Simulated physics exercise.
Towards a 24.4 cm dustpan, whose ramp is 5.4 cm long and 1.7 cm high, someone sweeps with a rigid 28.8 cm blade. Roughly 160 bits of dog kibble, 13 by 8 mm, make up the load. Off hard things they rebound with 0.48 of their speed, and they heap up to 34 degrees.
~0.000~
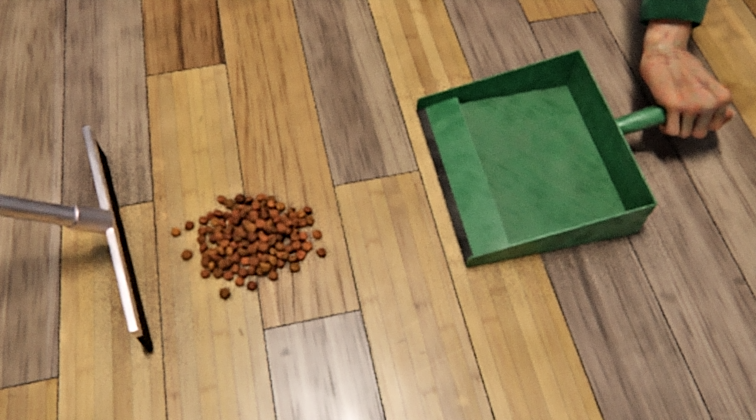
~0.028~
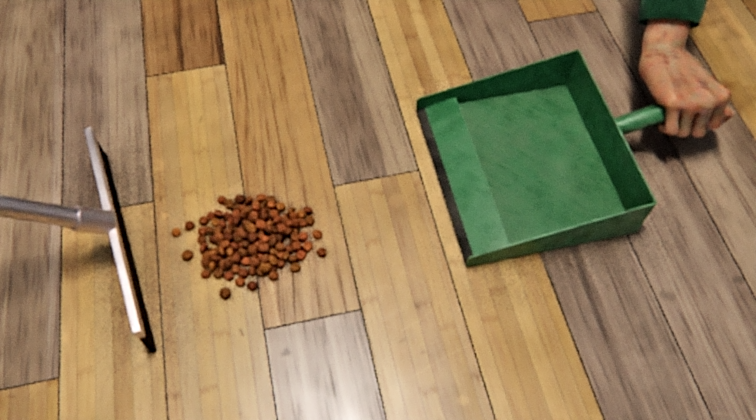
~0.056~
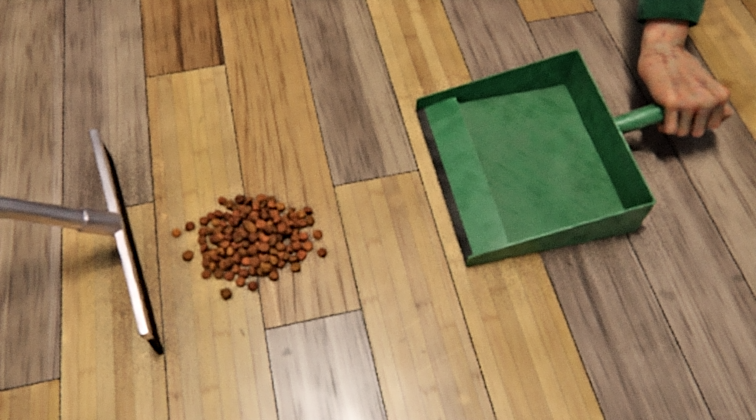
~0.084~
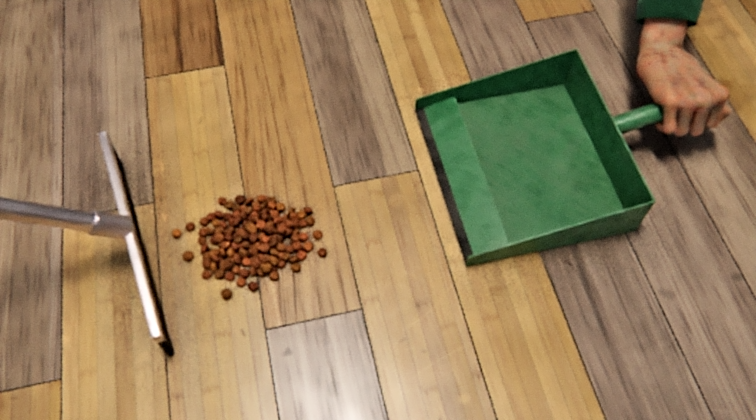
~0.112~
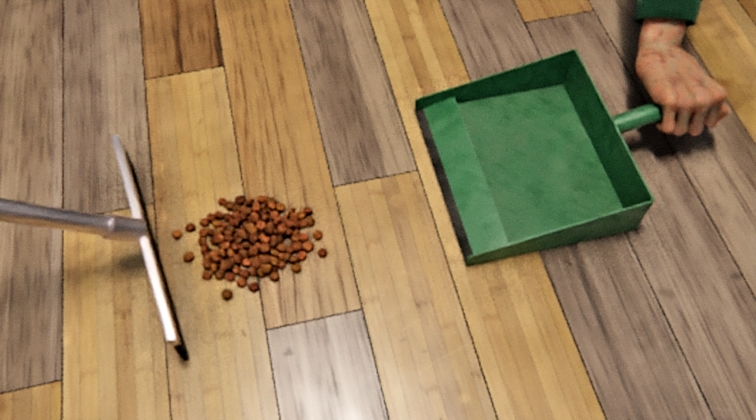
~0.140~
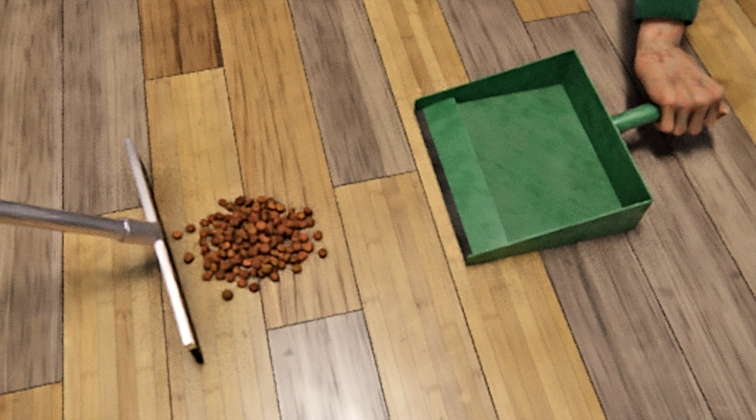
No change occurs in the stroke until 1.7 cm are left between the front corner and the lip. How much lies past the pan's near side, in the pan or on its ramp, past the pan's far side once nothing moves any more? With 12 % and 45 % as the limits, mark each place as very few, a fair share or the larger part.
My call: Past the pan's near side: A fair share; in the pan or on its ramp: Very few; past the pan's far side: Very few.
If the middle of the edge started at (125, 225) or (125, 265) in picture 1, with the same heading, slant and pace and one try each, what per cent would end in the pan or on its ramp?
Estimates: 5 percent and 0 percent.
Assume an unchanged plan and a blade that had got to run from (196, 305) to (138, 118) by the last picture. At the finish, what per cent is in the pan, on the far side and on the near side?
Pan 35; far 10; near 0.
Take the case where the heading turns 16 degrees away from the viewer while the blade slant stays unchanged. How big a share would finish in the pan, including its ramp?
My guess is some 10 percent.
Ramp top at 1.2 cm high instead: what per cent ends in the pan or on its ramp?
Estimate: About 0 in a hundred.
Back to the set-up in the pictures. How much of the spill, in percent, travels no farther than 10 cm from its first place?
I'd estimate roughly 10 per cent.
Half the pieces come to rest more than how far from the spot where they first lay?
Roughly 22 cm.
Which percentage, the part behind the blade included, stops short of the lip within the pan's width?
Roughly 75 in a hundred.
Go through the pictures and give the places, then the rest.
Blade from (136, 332) to (90, 135), moved 0.0 cm, 0 of the pieces shifted so far; middle of the pieces at (251, 238); pan at (535, 166), in the first frame.
Blade from (139, 333) to (91, 136), moved 0.2 cm, 0 of the pieces shifted so far; middle of the pieces at (251, 238), in the second frame.
Blade from (147, 334) to (97, 137), moved 1.0 cm, 0 of the pieces shifted so far; middle of the pieces at (251, 238), in the third frame.
Blade from (158, 337) to (106, 140), moved 2.2 cm, 0 of the pieces shifted so far; middle of the pieces at (252, 239), in the fourth frame.
Blade from (174, 341) to (118, 143), moved 3.8 cm, 0 of the pieces shifted so far; middle of the pieces at (252, 239), in the fifth frame.
Blade from (190, 344) to (131, 146), moved 5.5 cm, 0 of the pieces shifted so far; middle of the pieces at (252, 240); pan at (532, 164). The blade's pace is about 0.61 m/s, heading 24 degrees towards the viewer's side, in the sixth frame.
Then, at 0.41 s, middle of the blade 20 cm from the lip; 0 % over the lip, far side 0 %, near side 5 %.
After 0.59 s, middle of the blade 10 cm from the lip; 0 % over the lip, far side 0 %, near side 15 %.
Then, at 0.89 s, middle of the blade 4 cm from the lip; 0 % over the lip, far side 0 %, near side 20 %.
At rest (1.2 s), near side 20 %, pan 0 %, far side 0 %, in front of the lip or behind the blade 75 %.
